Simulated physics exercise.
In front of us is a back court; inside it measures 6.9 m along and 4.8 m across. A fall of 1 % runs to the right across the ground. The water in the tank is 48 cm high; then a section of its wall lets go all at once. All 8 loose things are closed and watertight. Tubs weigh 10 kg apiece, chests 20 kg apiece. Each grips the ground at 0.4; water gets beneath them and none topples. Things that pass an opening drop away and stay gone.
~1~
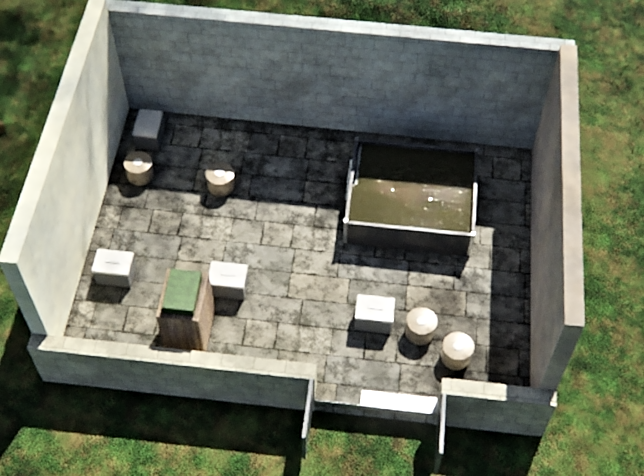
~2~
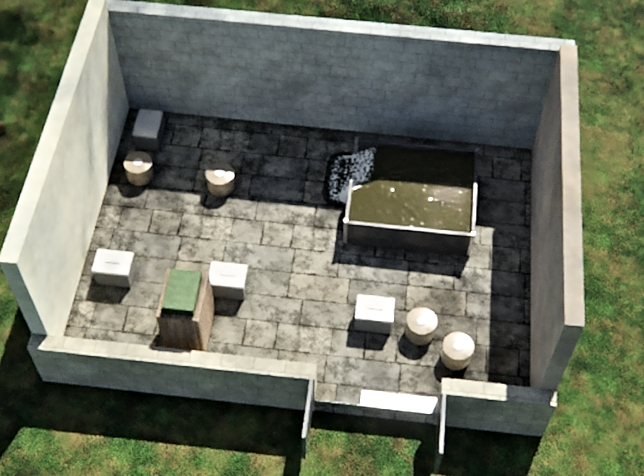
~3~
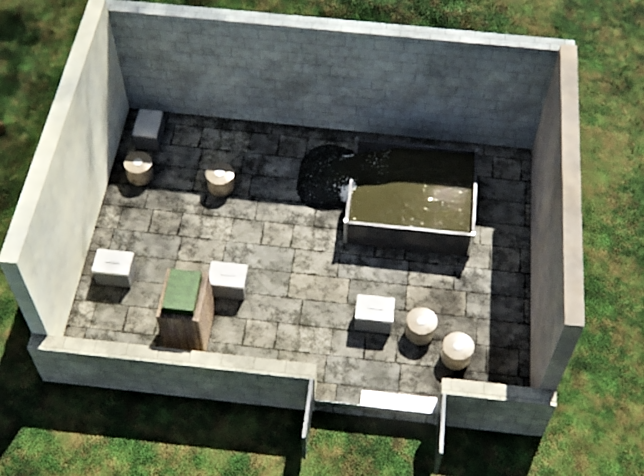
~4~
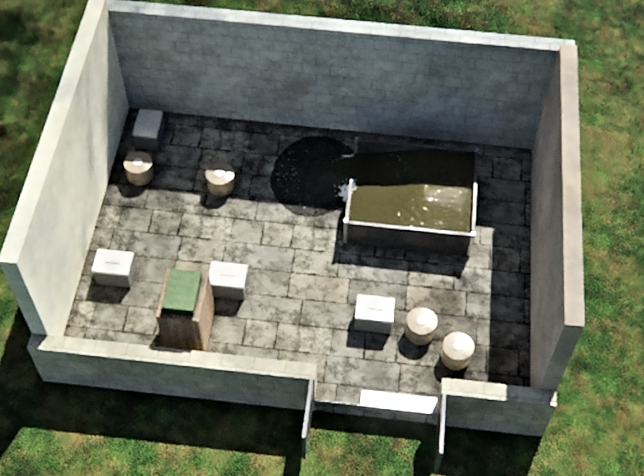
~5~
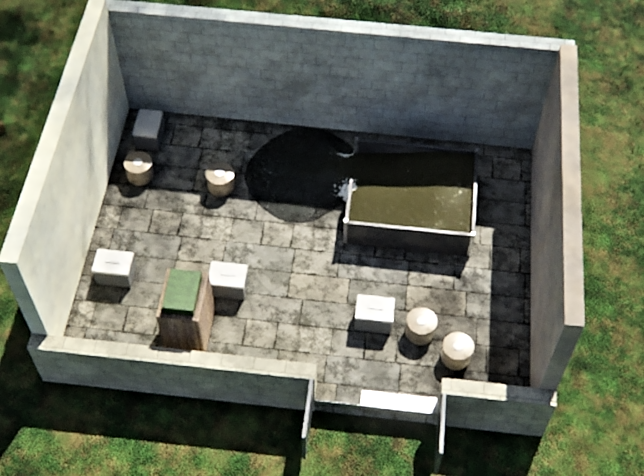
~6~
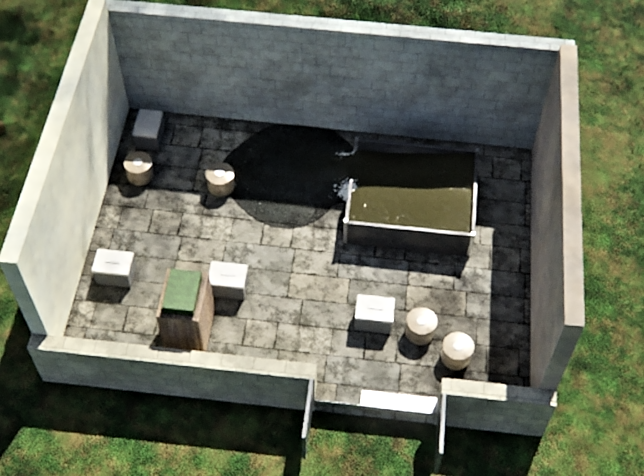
A walled stone courtyard held a big tank of murky water, and water gushed from the tank's left end, spreading a dark puddle leftward across the paving while the tubs and boxes stayed put.
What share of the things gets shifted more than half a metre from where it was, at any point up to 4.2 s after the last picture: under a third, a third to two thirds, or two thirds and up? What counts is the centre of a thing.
By the time shown, one third up to two thirds will have gone that far.
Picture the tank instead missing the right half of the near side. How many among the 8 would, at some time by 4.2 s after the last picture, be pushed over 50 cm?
Result: 2 of them.
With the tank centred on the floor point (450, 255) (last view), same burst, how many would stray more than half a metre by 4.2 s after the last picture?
Result: 3.
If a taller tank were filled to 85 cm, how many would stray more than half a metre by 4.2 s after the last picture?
Then the count would be 5.
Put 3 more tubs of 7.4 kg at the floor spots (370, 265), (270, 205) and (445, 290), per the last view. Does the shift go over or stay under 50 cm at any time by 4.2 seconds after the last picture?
First falls shy, second exceeds it, third falls shy.
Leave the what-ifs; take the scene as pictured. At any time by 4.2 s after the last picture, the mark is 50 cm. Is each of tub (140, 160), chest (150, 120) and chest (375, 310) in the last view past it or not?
In that order: Over, more, short of it.
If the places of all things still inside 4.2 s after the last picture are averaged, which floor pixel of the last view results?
Near (253, 317).
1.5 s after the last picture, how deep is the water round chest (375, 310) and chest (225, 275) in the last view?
First about 0 cm, second about 0 cm.
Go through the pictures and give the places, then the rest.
A tub at (138, 162), on the bottom; a chest at (148, 122) rests on the ground; 3.2 m2 under water; 0 of 8 have shifted, in the first picture.
A tub at (138, 162), on the bottom; a chest at (148, 122), on the bottom; 3.6 m2 under water; 0 of 8 have shifted, in the second picture.
A tub at (138, 162) rests on the ground; a chest at (148, 122), on the bottom; 4.1 m2 under water; 0 of 8 have shifted, in the third picture.
A tub at (138, 162) rests on the ground; a chest at (148, 122), on the bottom; water covers 4.9 m2; 0 of 8 have shifted, in the fourth picture.
A tub at (138, 162), on the bottom; a chest at (148, 122) rests on the ground; 5.7 m2 under water; 0 of 8 have shifted, in the fifth picture.
A tub at (138, 162), on the bottom; a chest at (148, 122) rests on the ground; water covers 6.6 m2; 0 of 8 have shifted, in the sixth picture.
Then, 0.4 s after the last picture 0 of 8 are over 50 cm from their spots; 0 afloat.
Then, 1.5 s after the last picture 1 of 8 are over 50 cm from their spots; 1 afloat.
Then, 2.8 s after the last picture 3 of 8 are over 50 cm from their spots; 3 afloat.
Then, 4.2 s after the last picture 4 of 8 are over 50 cm from their spots, and 4 have been at some point; 3 afloat.
